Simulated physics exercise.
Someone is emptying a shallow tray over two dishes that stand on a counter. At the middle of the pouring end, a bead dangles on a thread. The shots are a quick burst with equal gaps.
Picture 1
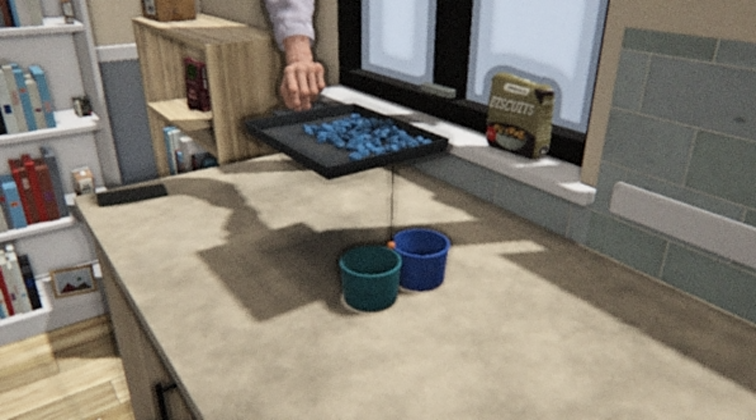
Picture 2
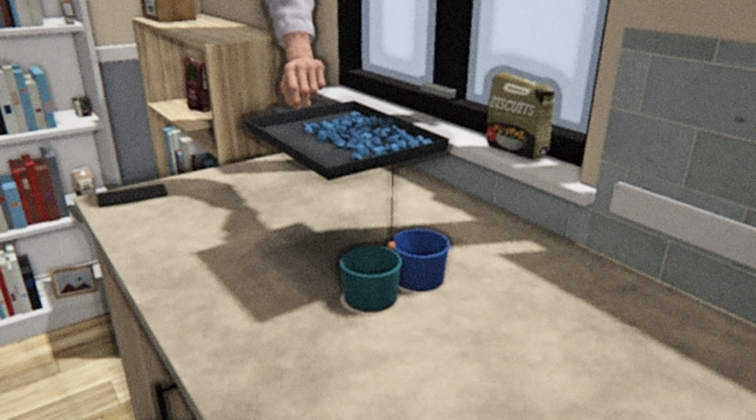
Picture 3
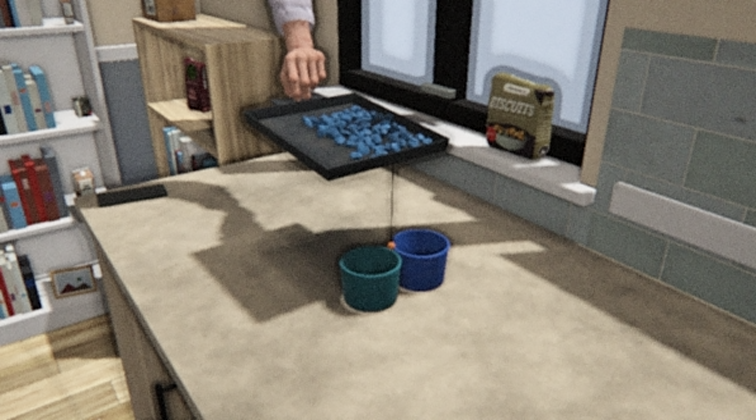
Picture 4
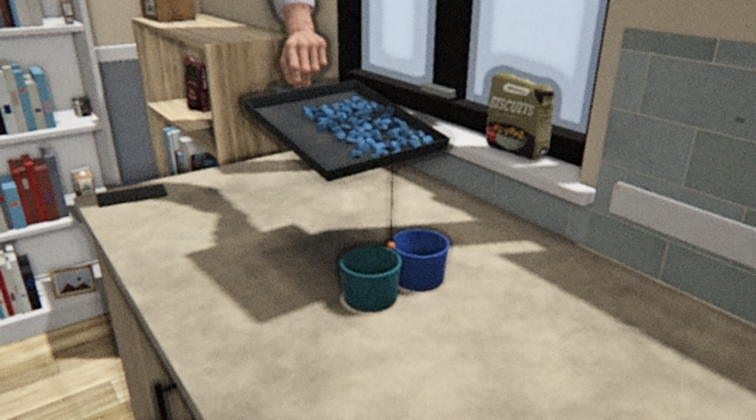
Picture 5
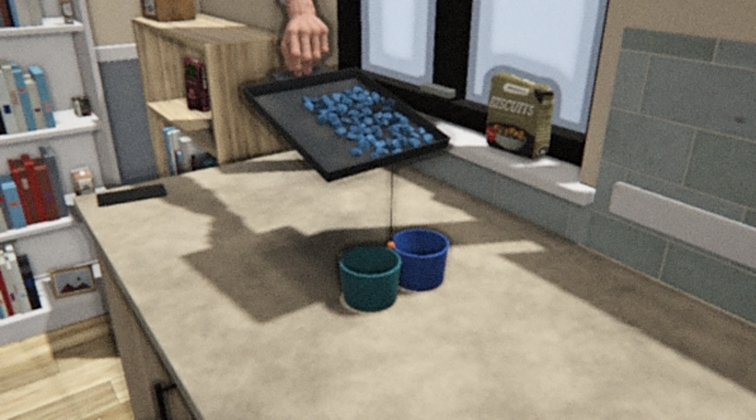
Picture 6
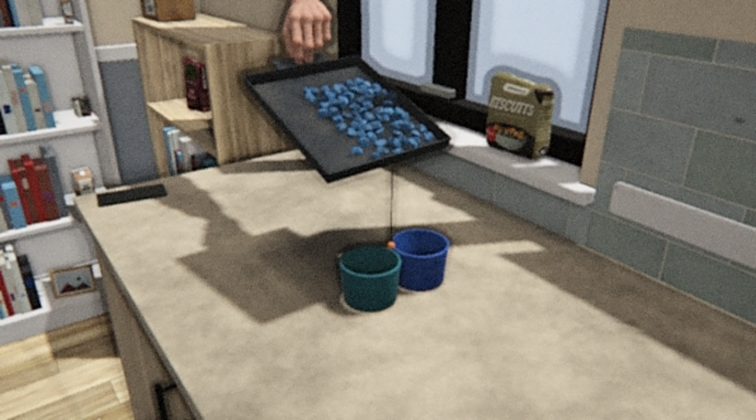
On a kitchen counter, a green dish and a blue dish stand close together beneath a dark tray of small blue stones; a hand at the tray's far side rises, gradually tilting it toward the dishes as the stones remain aboard.
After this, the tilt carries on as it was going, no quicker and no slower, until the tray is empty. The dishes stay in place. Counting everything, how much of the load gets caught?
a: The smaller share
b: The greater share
The answer is a.
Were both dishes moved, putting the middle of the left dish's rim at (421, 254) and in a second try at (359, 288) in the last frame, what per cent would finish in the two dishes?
Close to 20 in a hundred first, close to 80 in a hundred second.
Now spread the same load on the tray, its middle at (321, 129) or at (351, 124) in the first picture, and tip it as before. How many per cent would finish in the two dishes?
Around 10 then around 0 per cent.
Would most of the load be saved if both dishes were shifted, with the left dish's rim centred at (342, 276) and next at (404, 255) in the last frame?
Taking the tries in order: A minor share, followed by a minor share.
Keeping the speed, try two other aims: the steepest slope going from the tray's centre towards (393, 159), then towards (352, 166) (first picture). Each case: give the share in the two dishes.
In turn, 10 percent and then 10 percent.
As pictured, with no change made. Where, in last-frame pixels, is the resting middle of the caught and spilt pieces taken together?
Near (423, 320).
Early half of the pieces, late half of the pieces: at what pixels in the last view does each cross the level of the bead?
First roughly (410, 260), then roughly (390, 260).
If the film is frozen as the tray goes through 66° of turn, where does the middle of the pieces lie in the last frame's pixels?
Roughly (395, 142).
Just after the last frame, tray tipped steeply; almost all on the tray; just a few in the air.
A moment on, tray tipped past a quarter turn; roughly a third on the tray; roughly a third outside both; roughly a third in the air.
Further on, tray tipped past a quarter turn; just a few in the left dish; almost all outside both.
When it is over, tray tipped past a quarter turn; just a few in the left dish; not one in the right dish; almost all outside both.
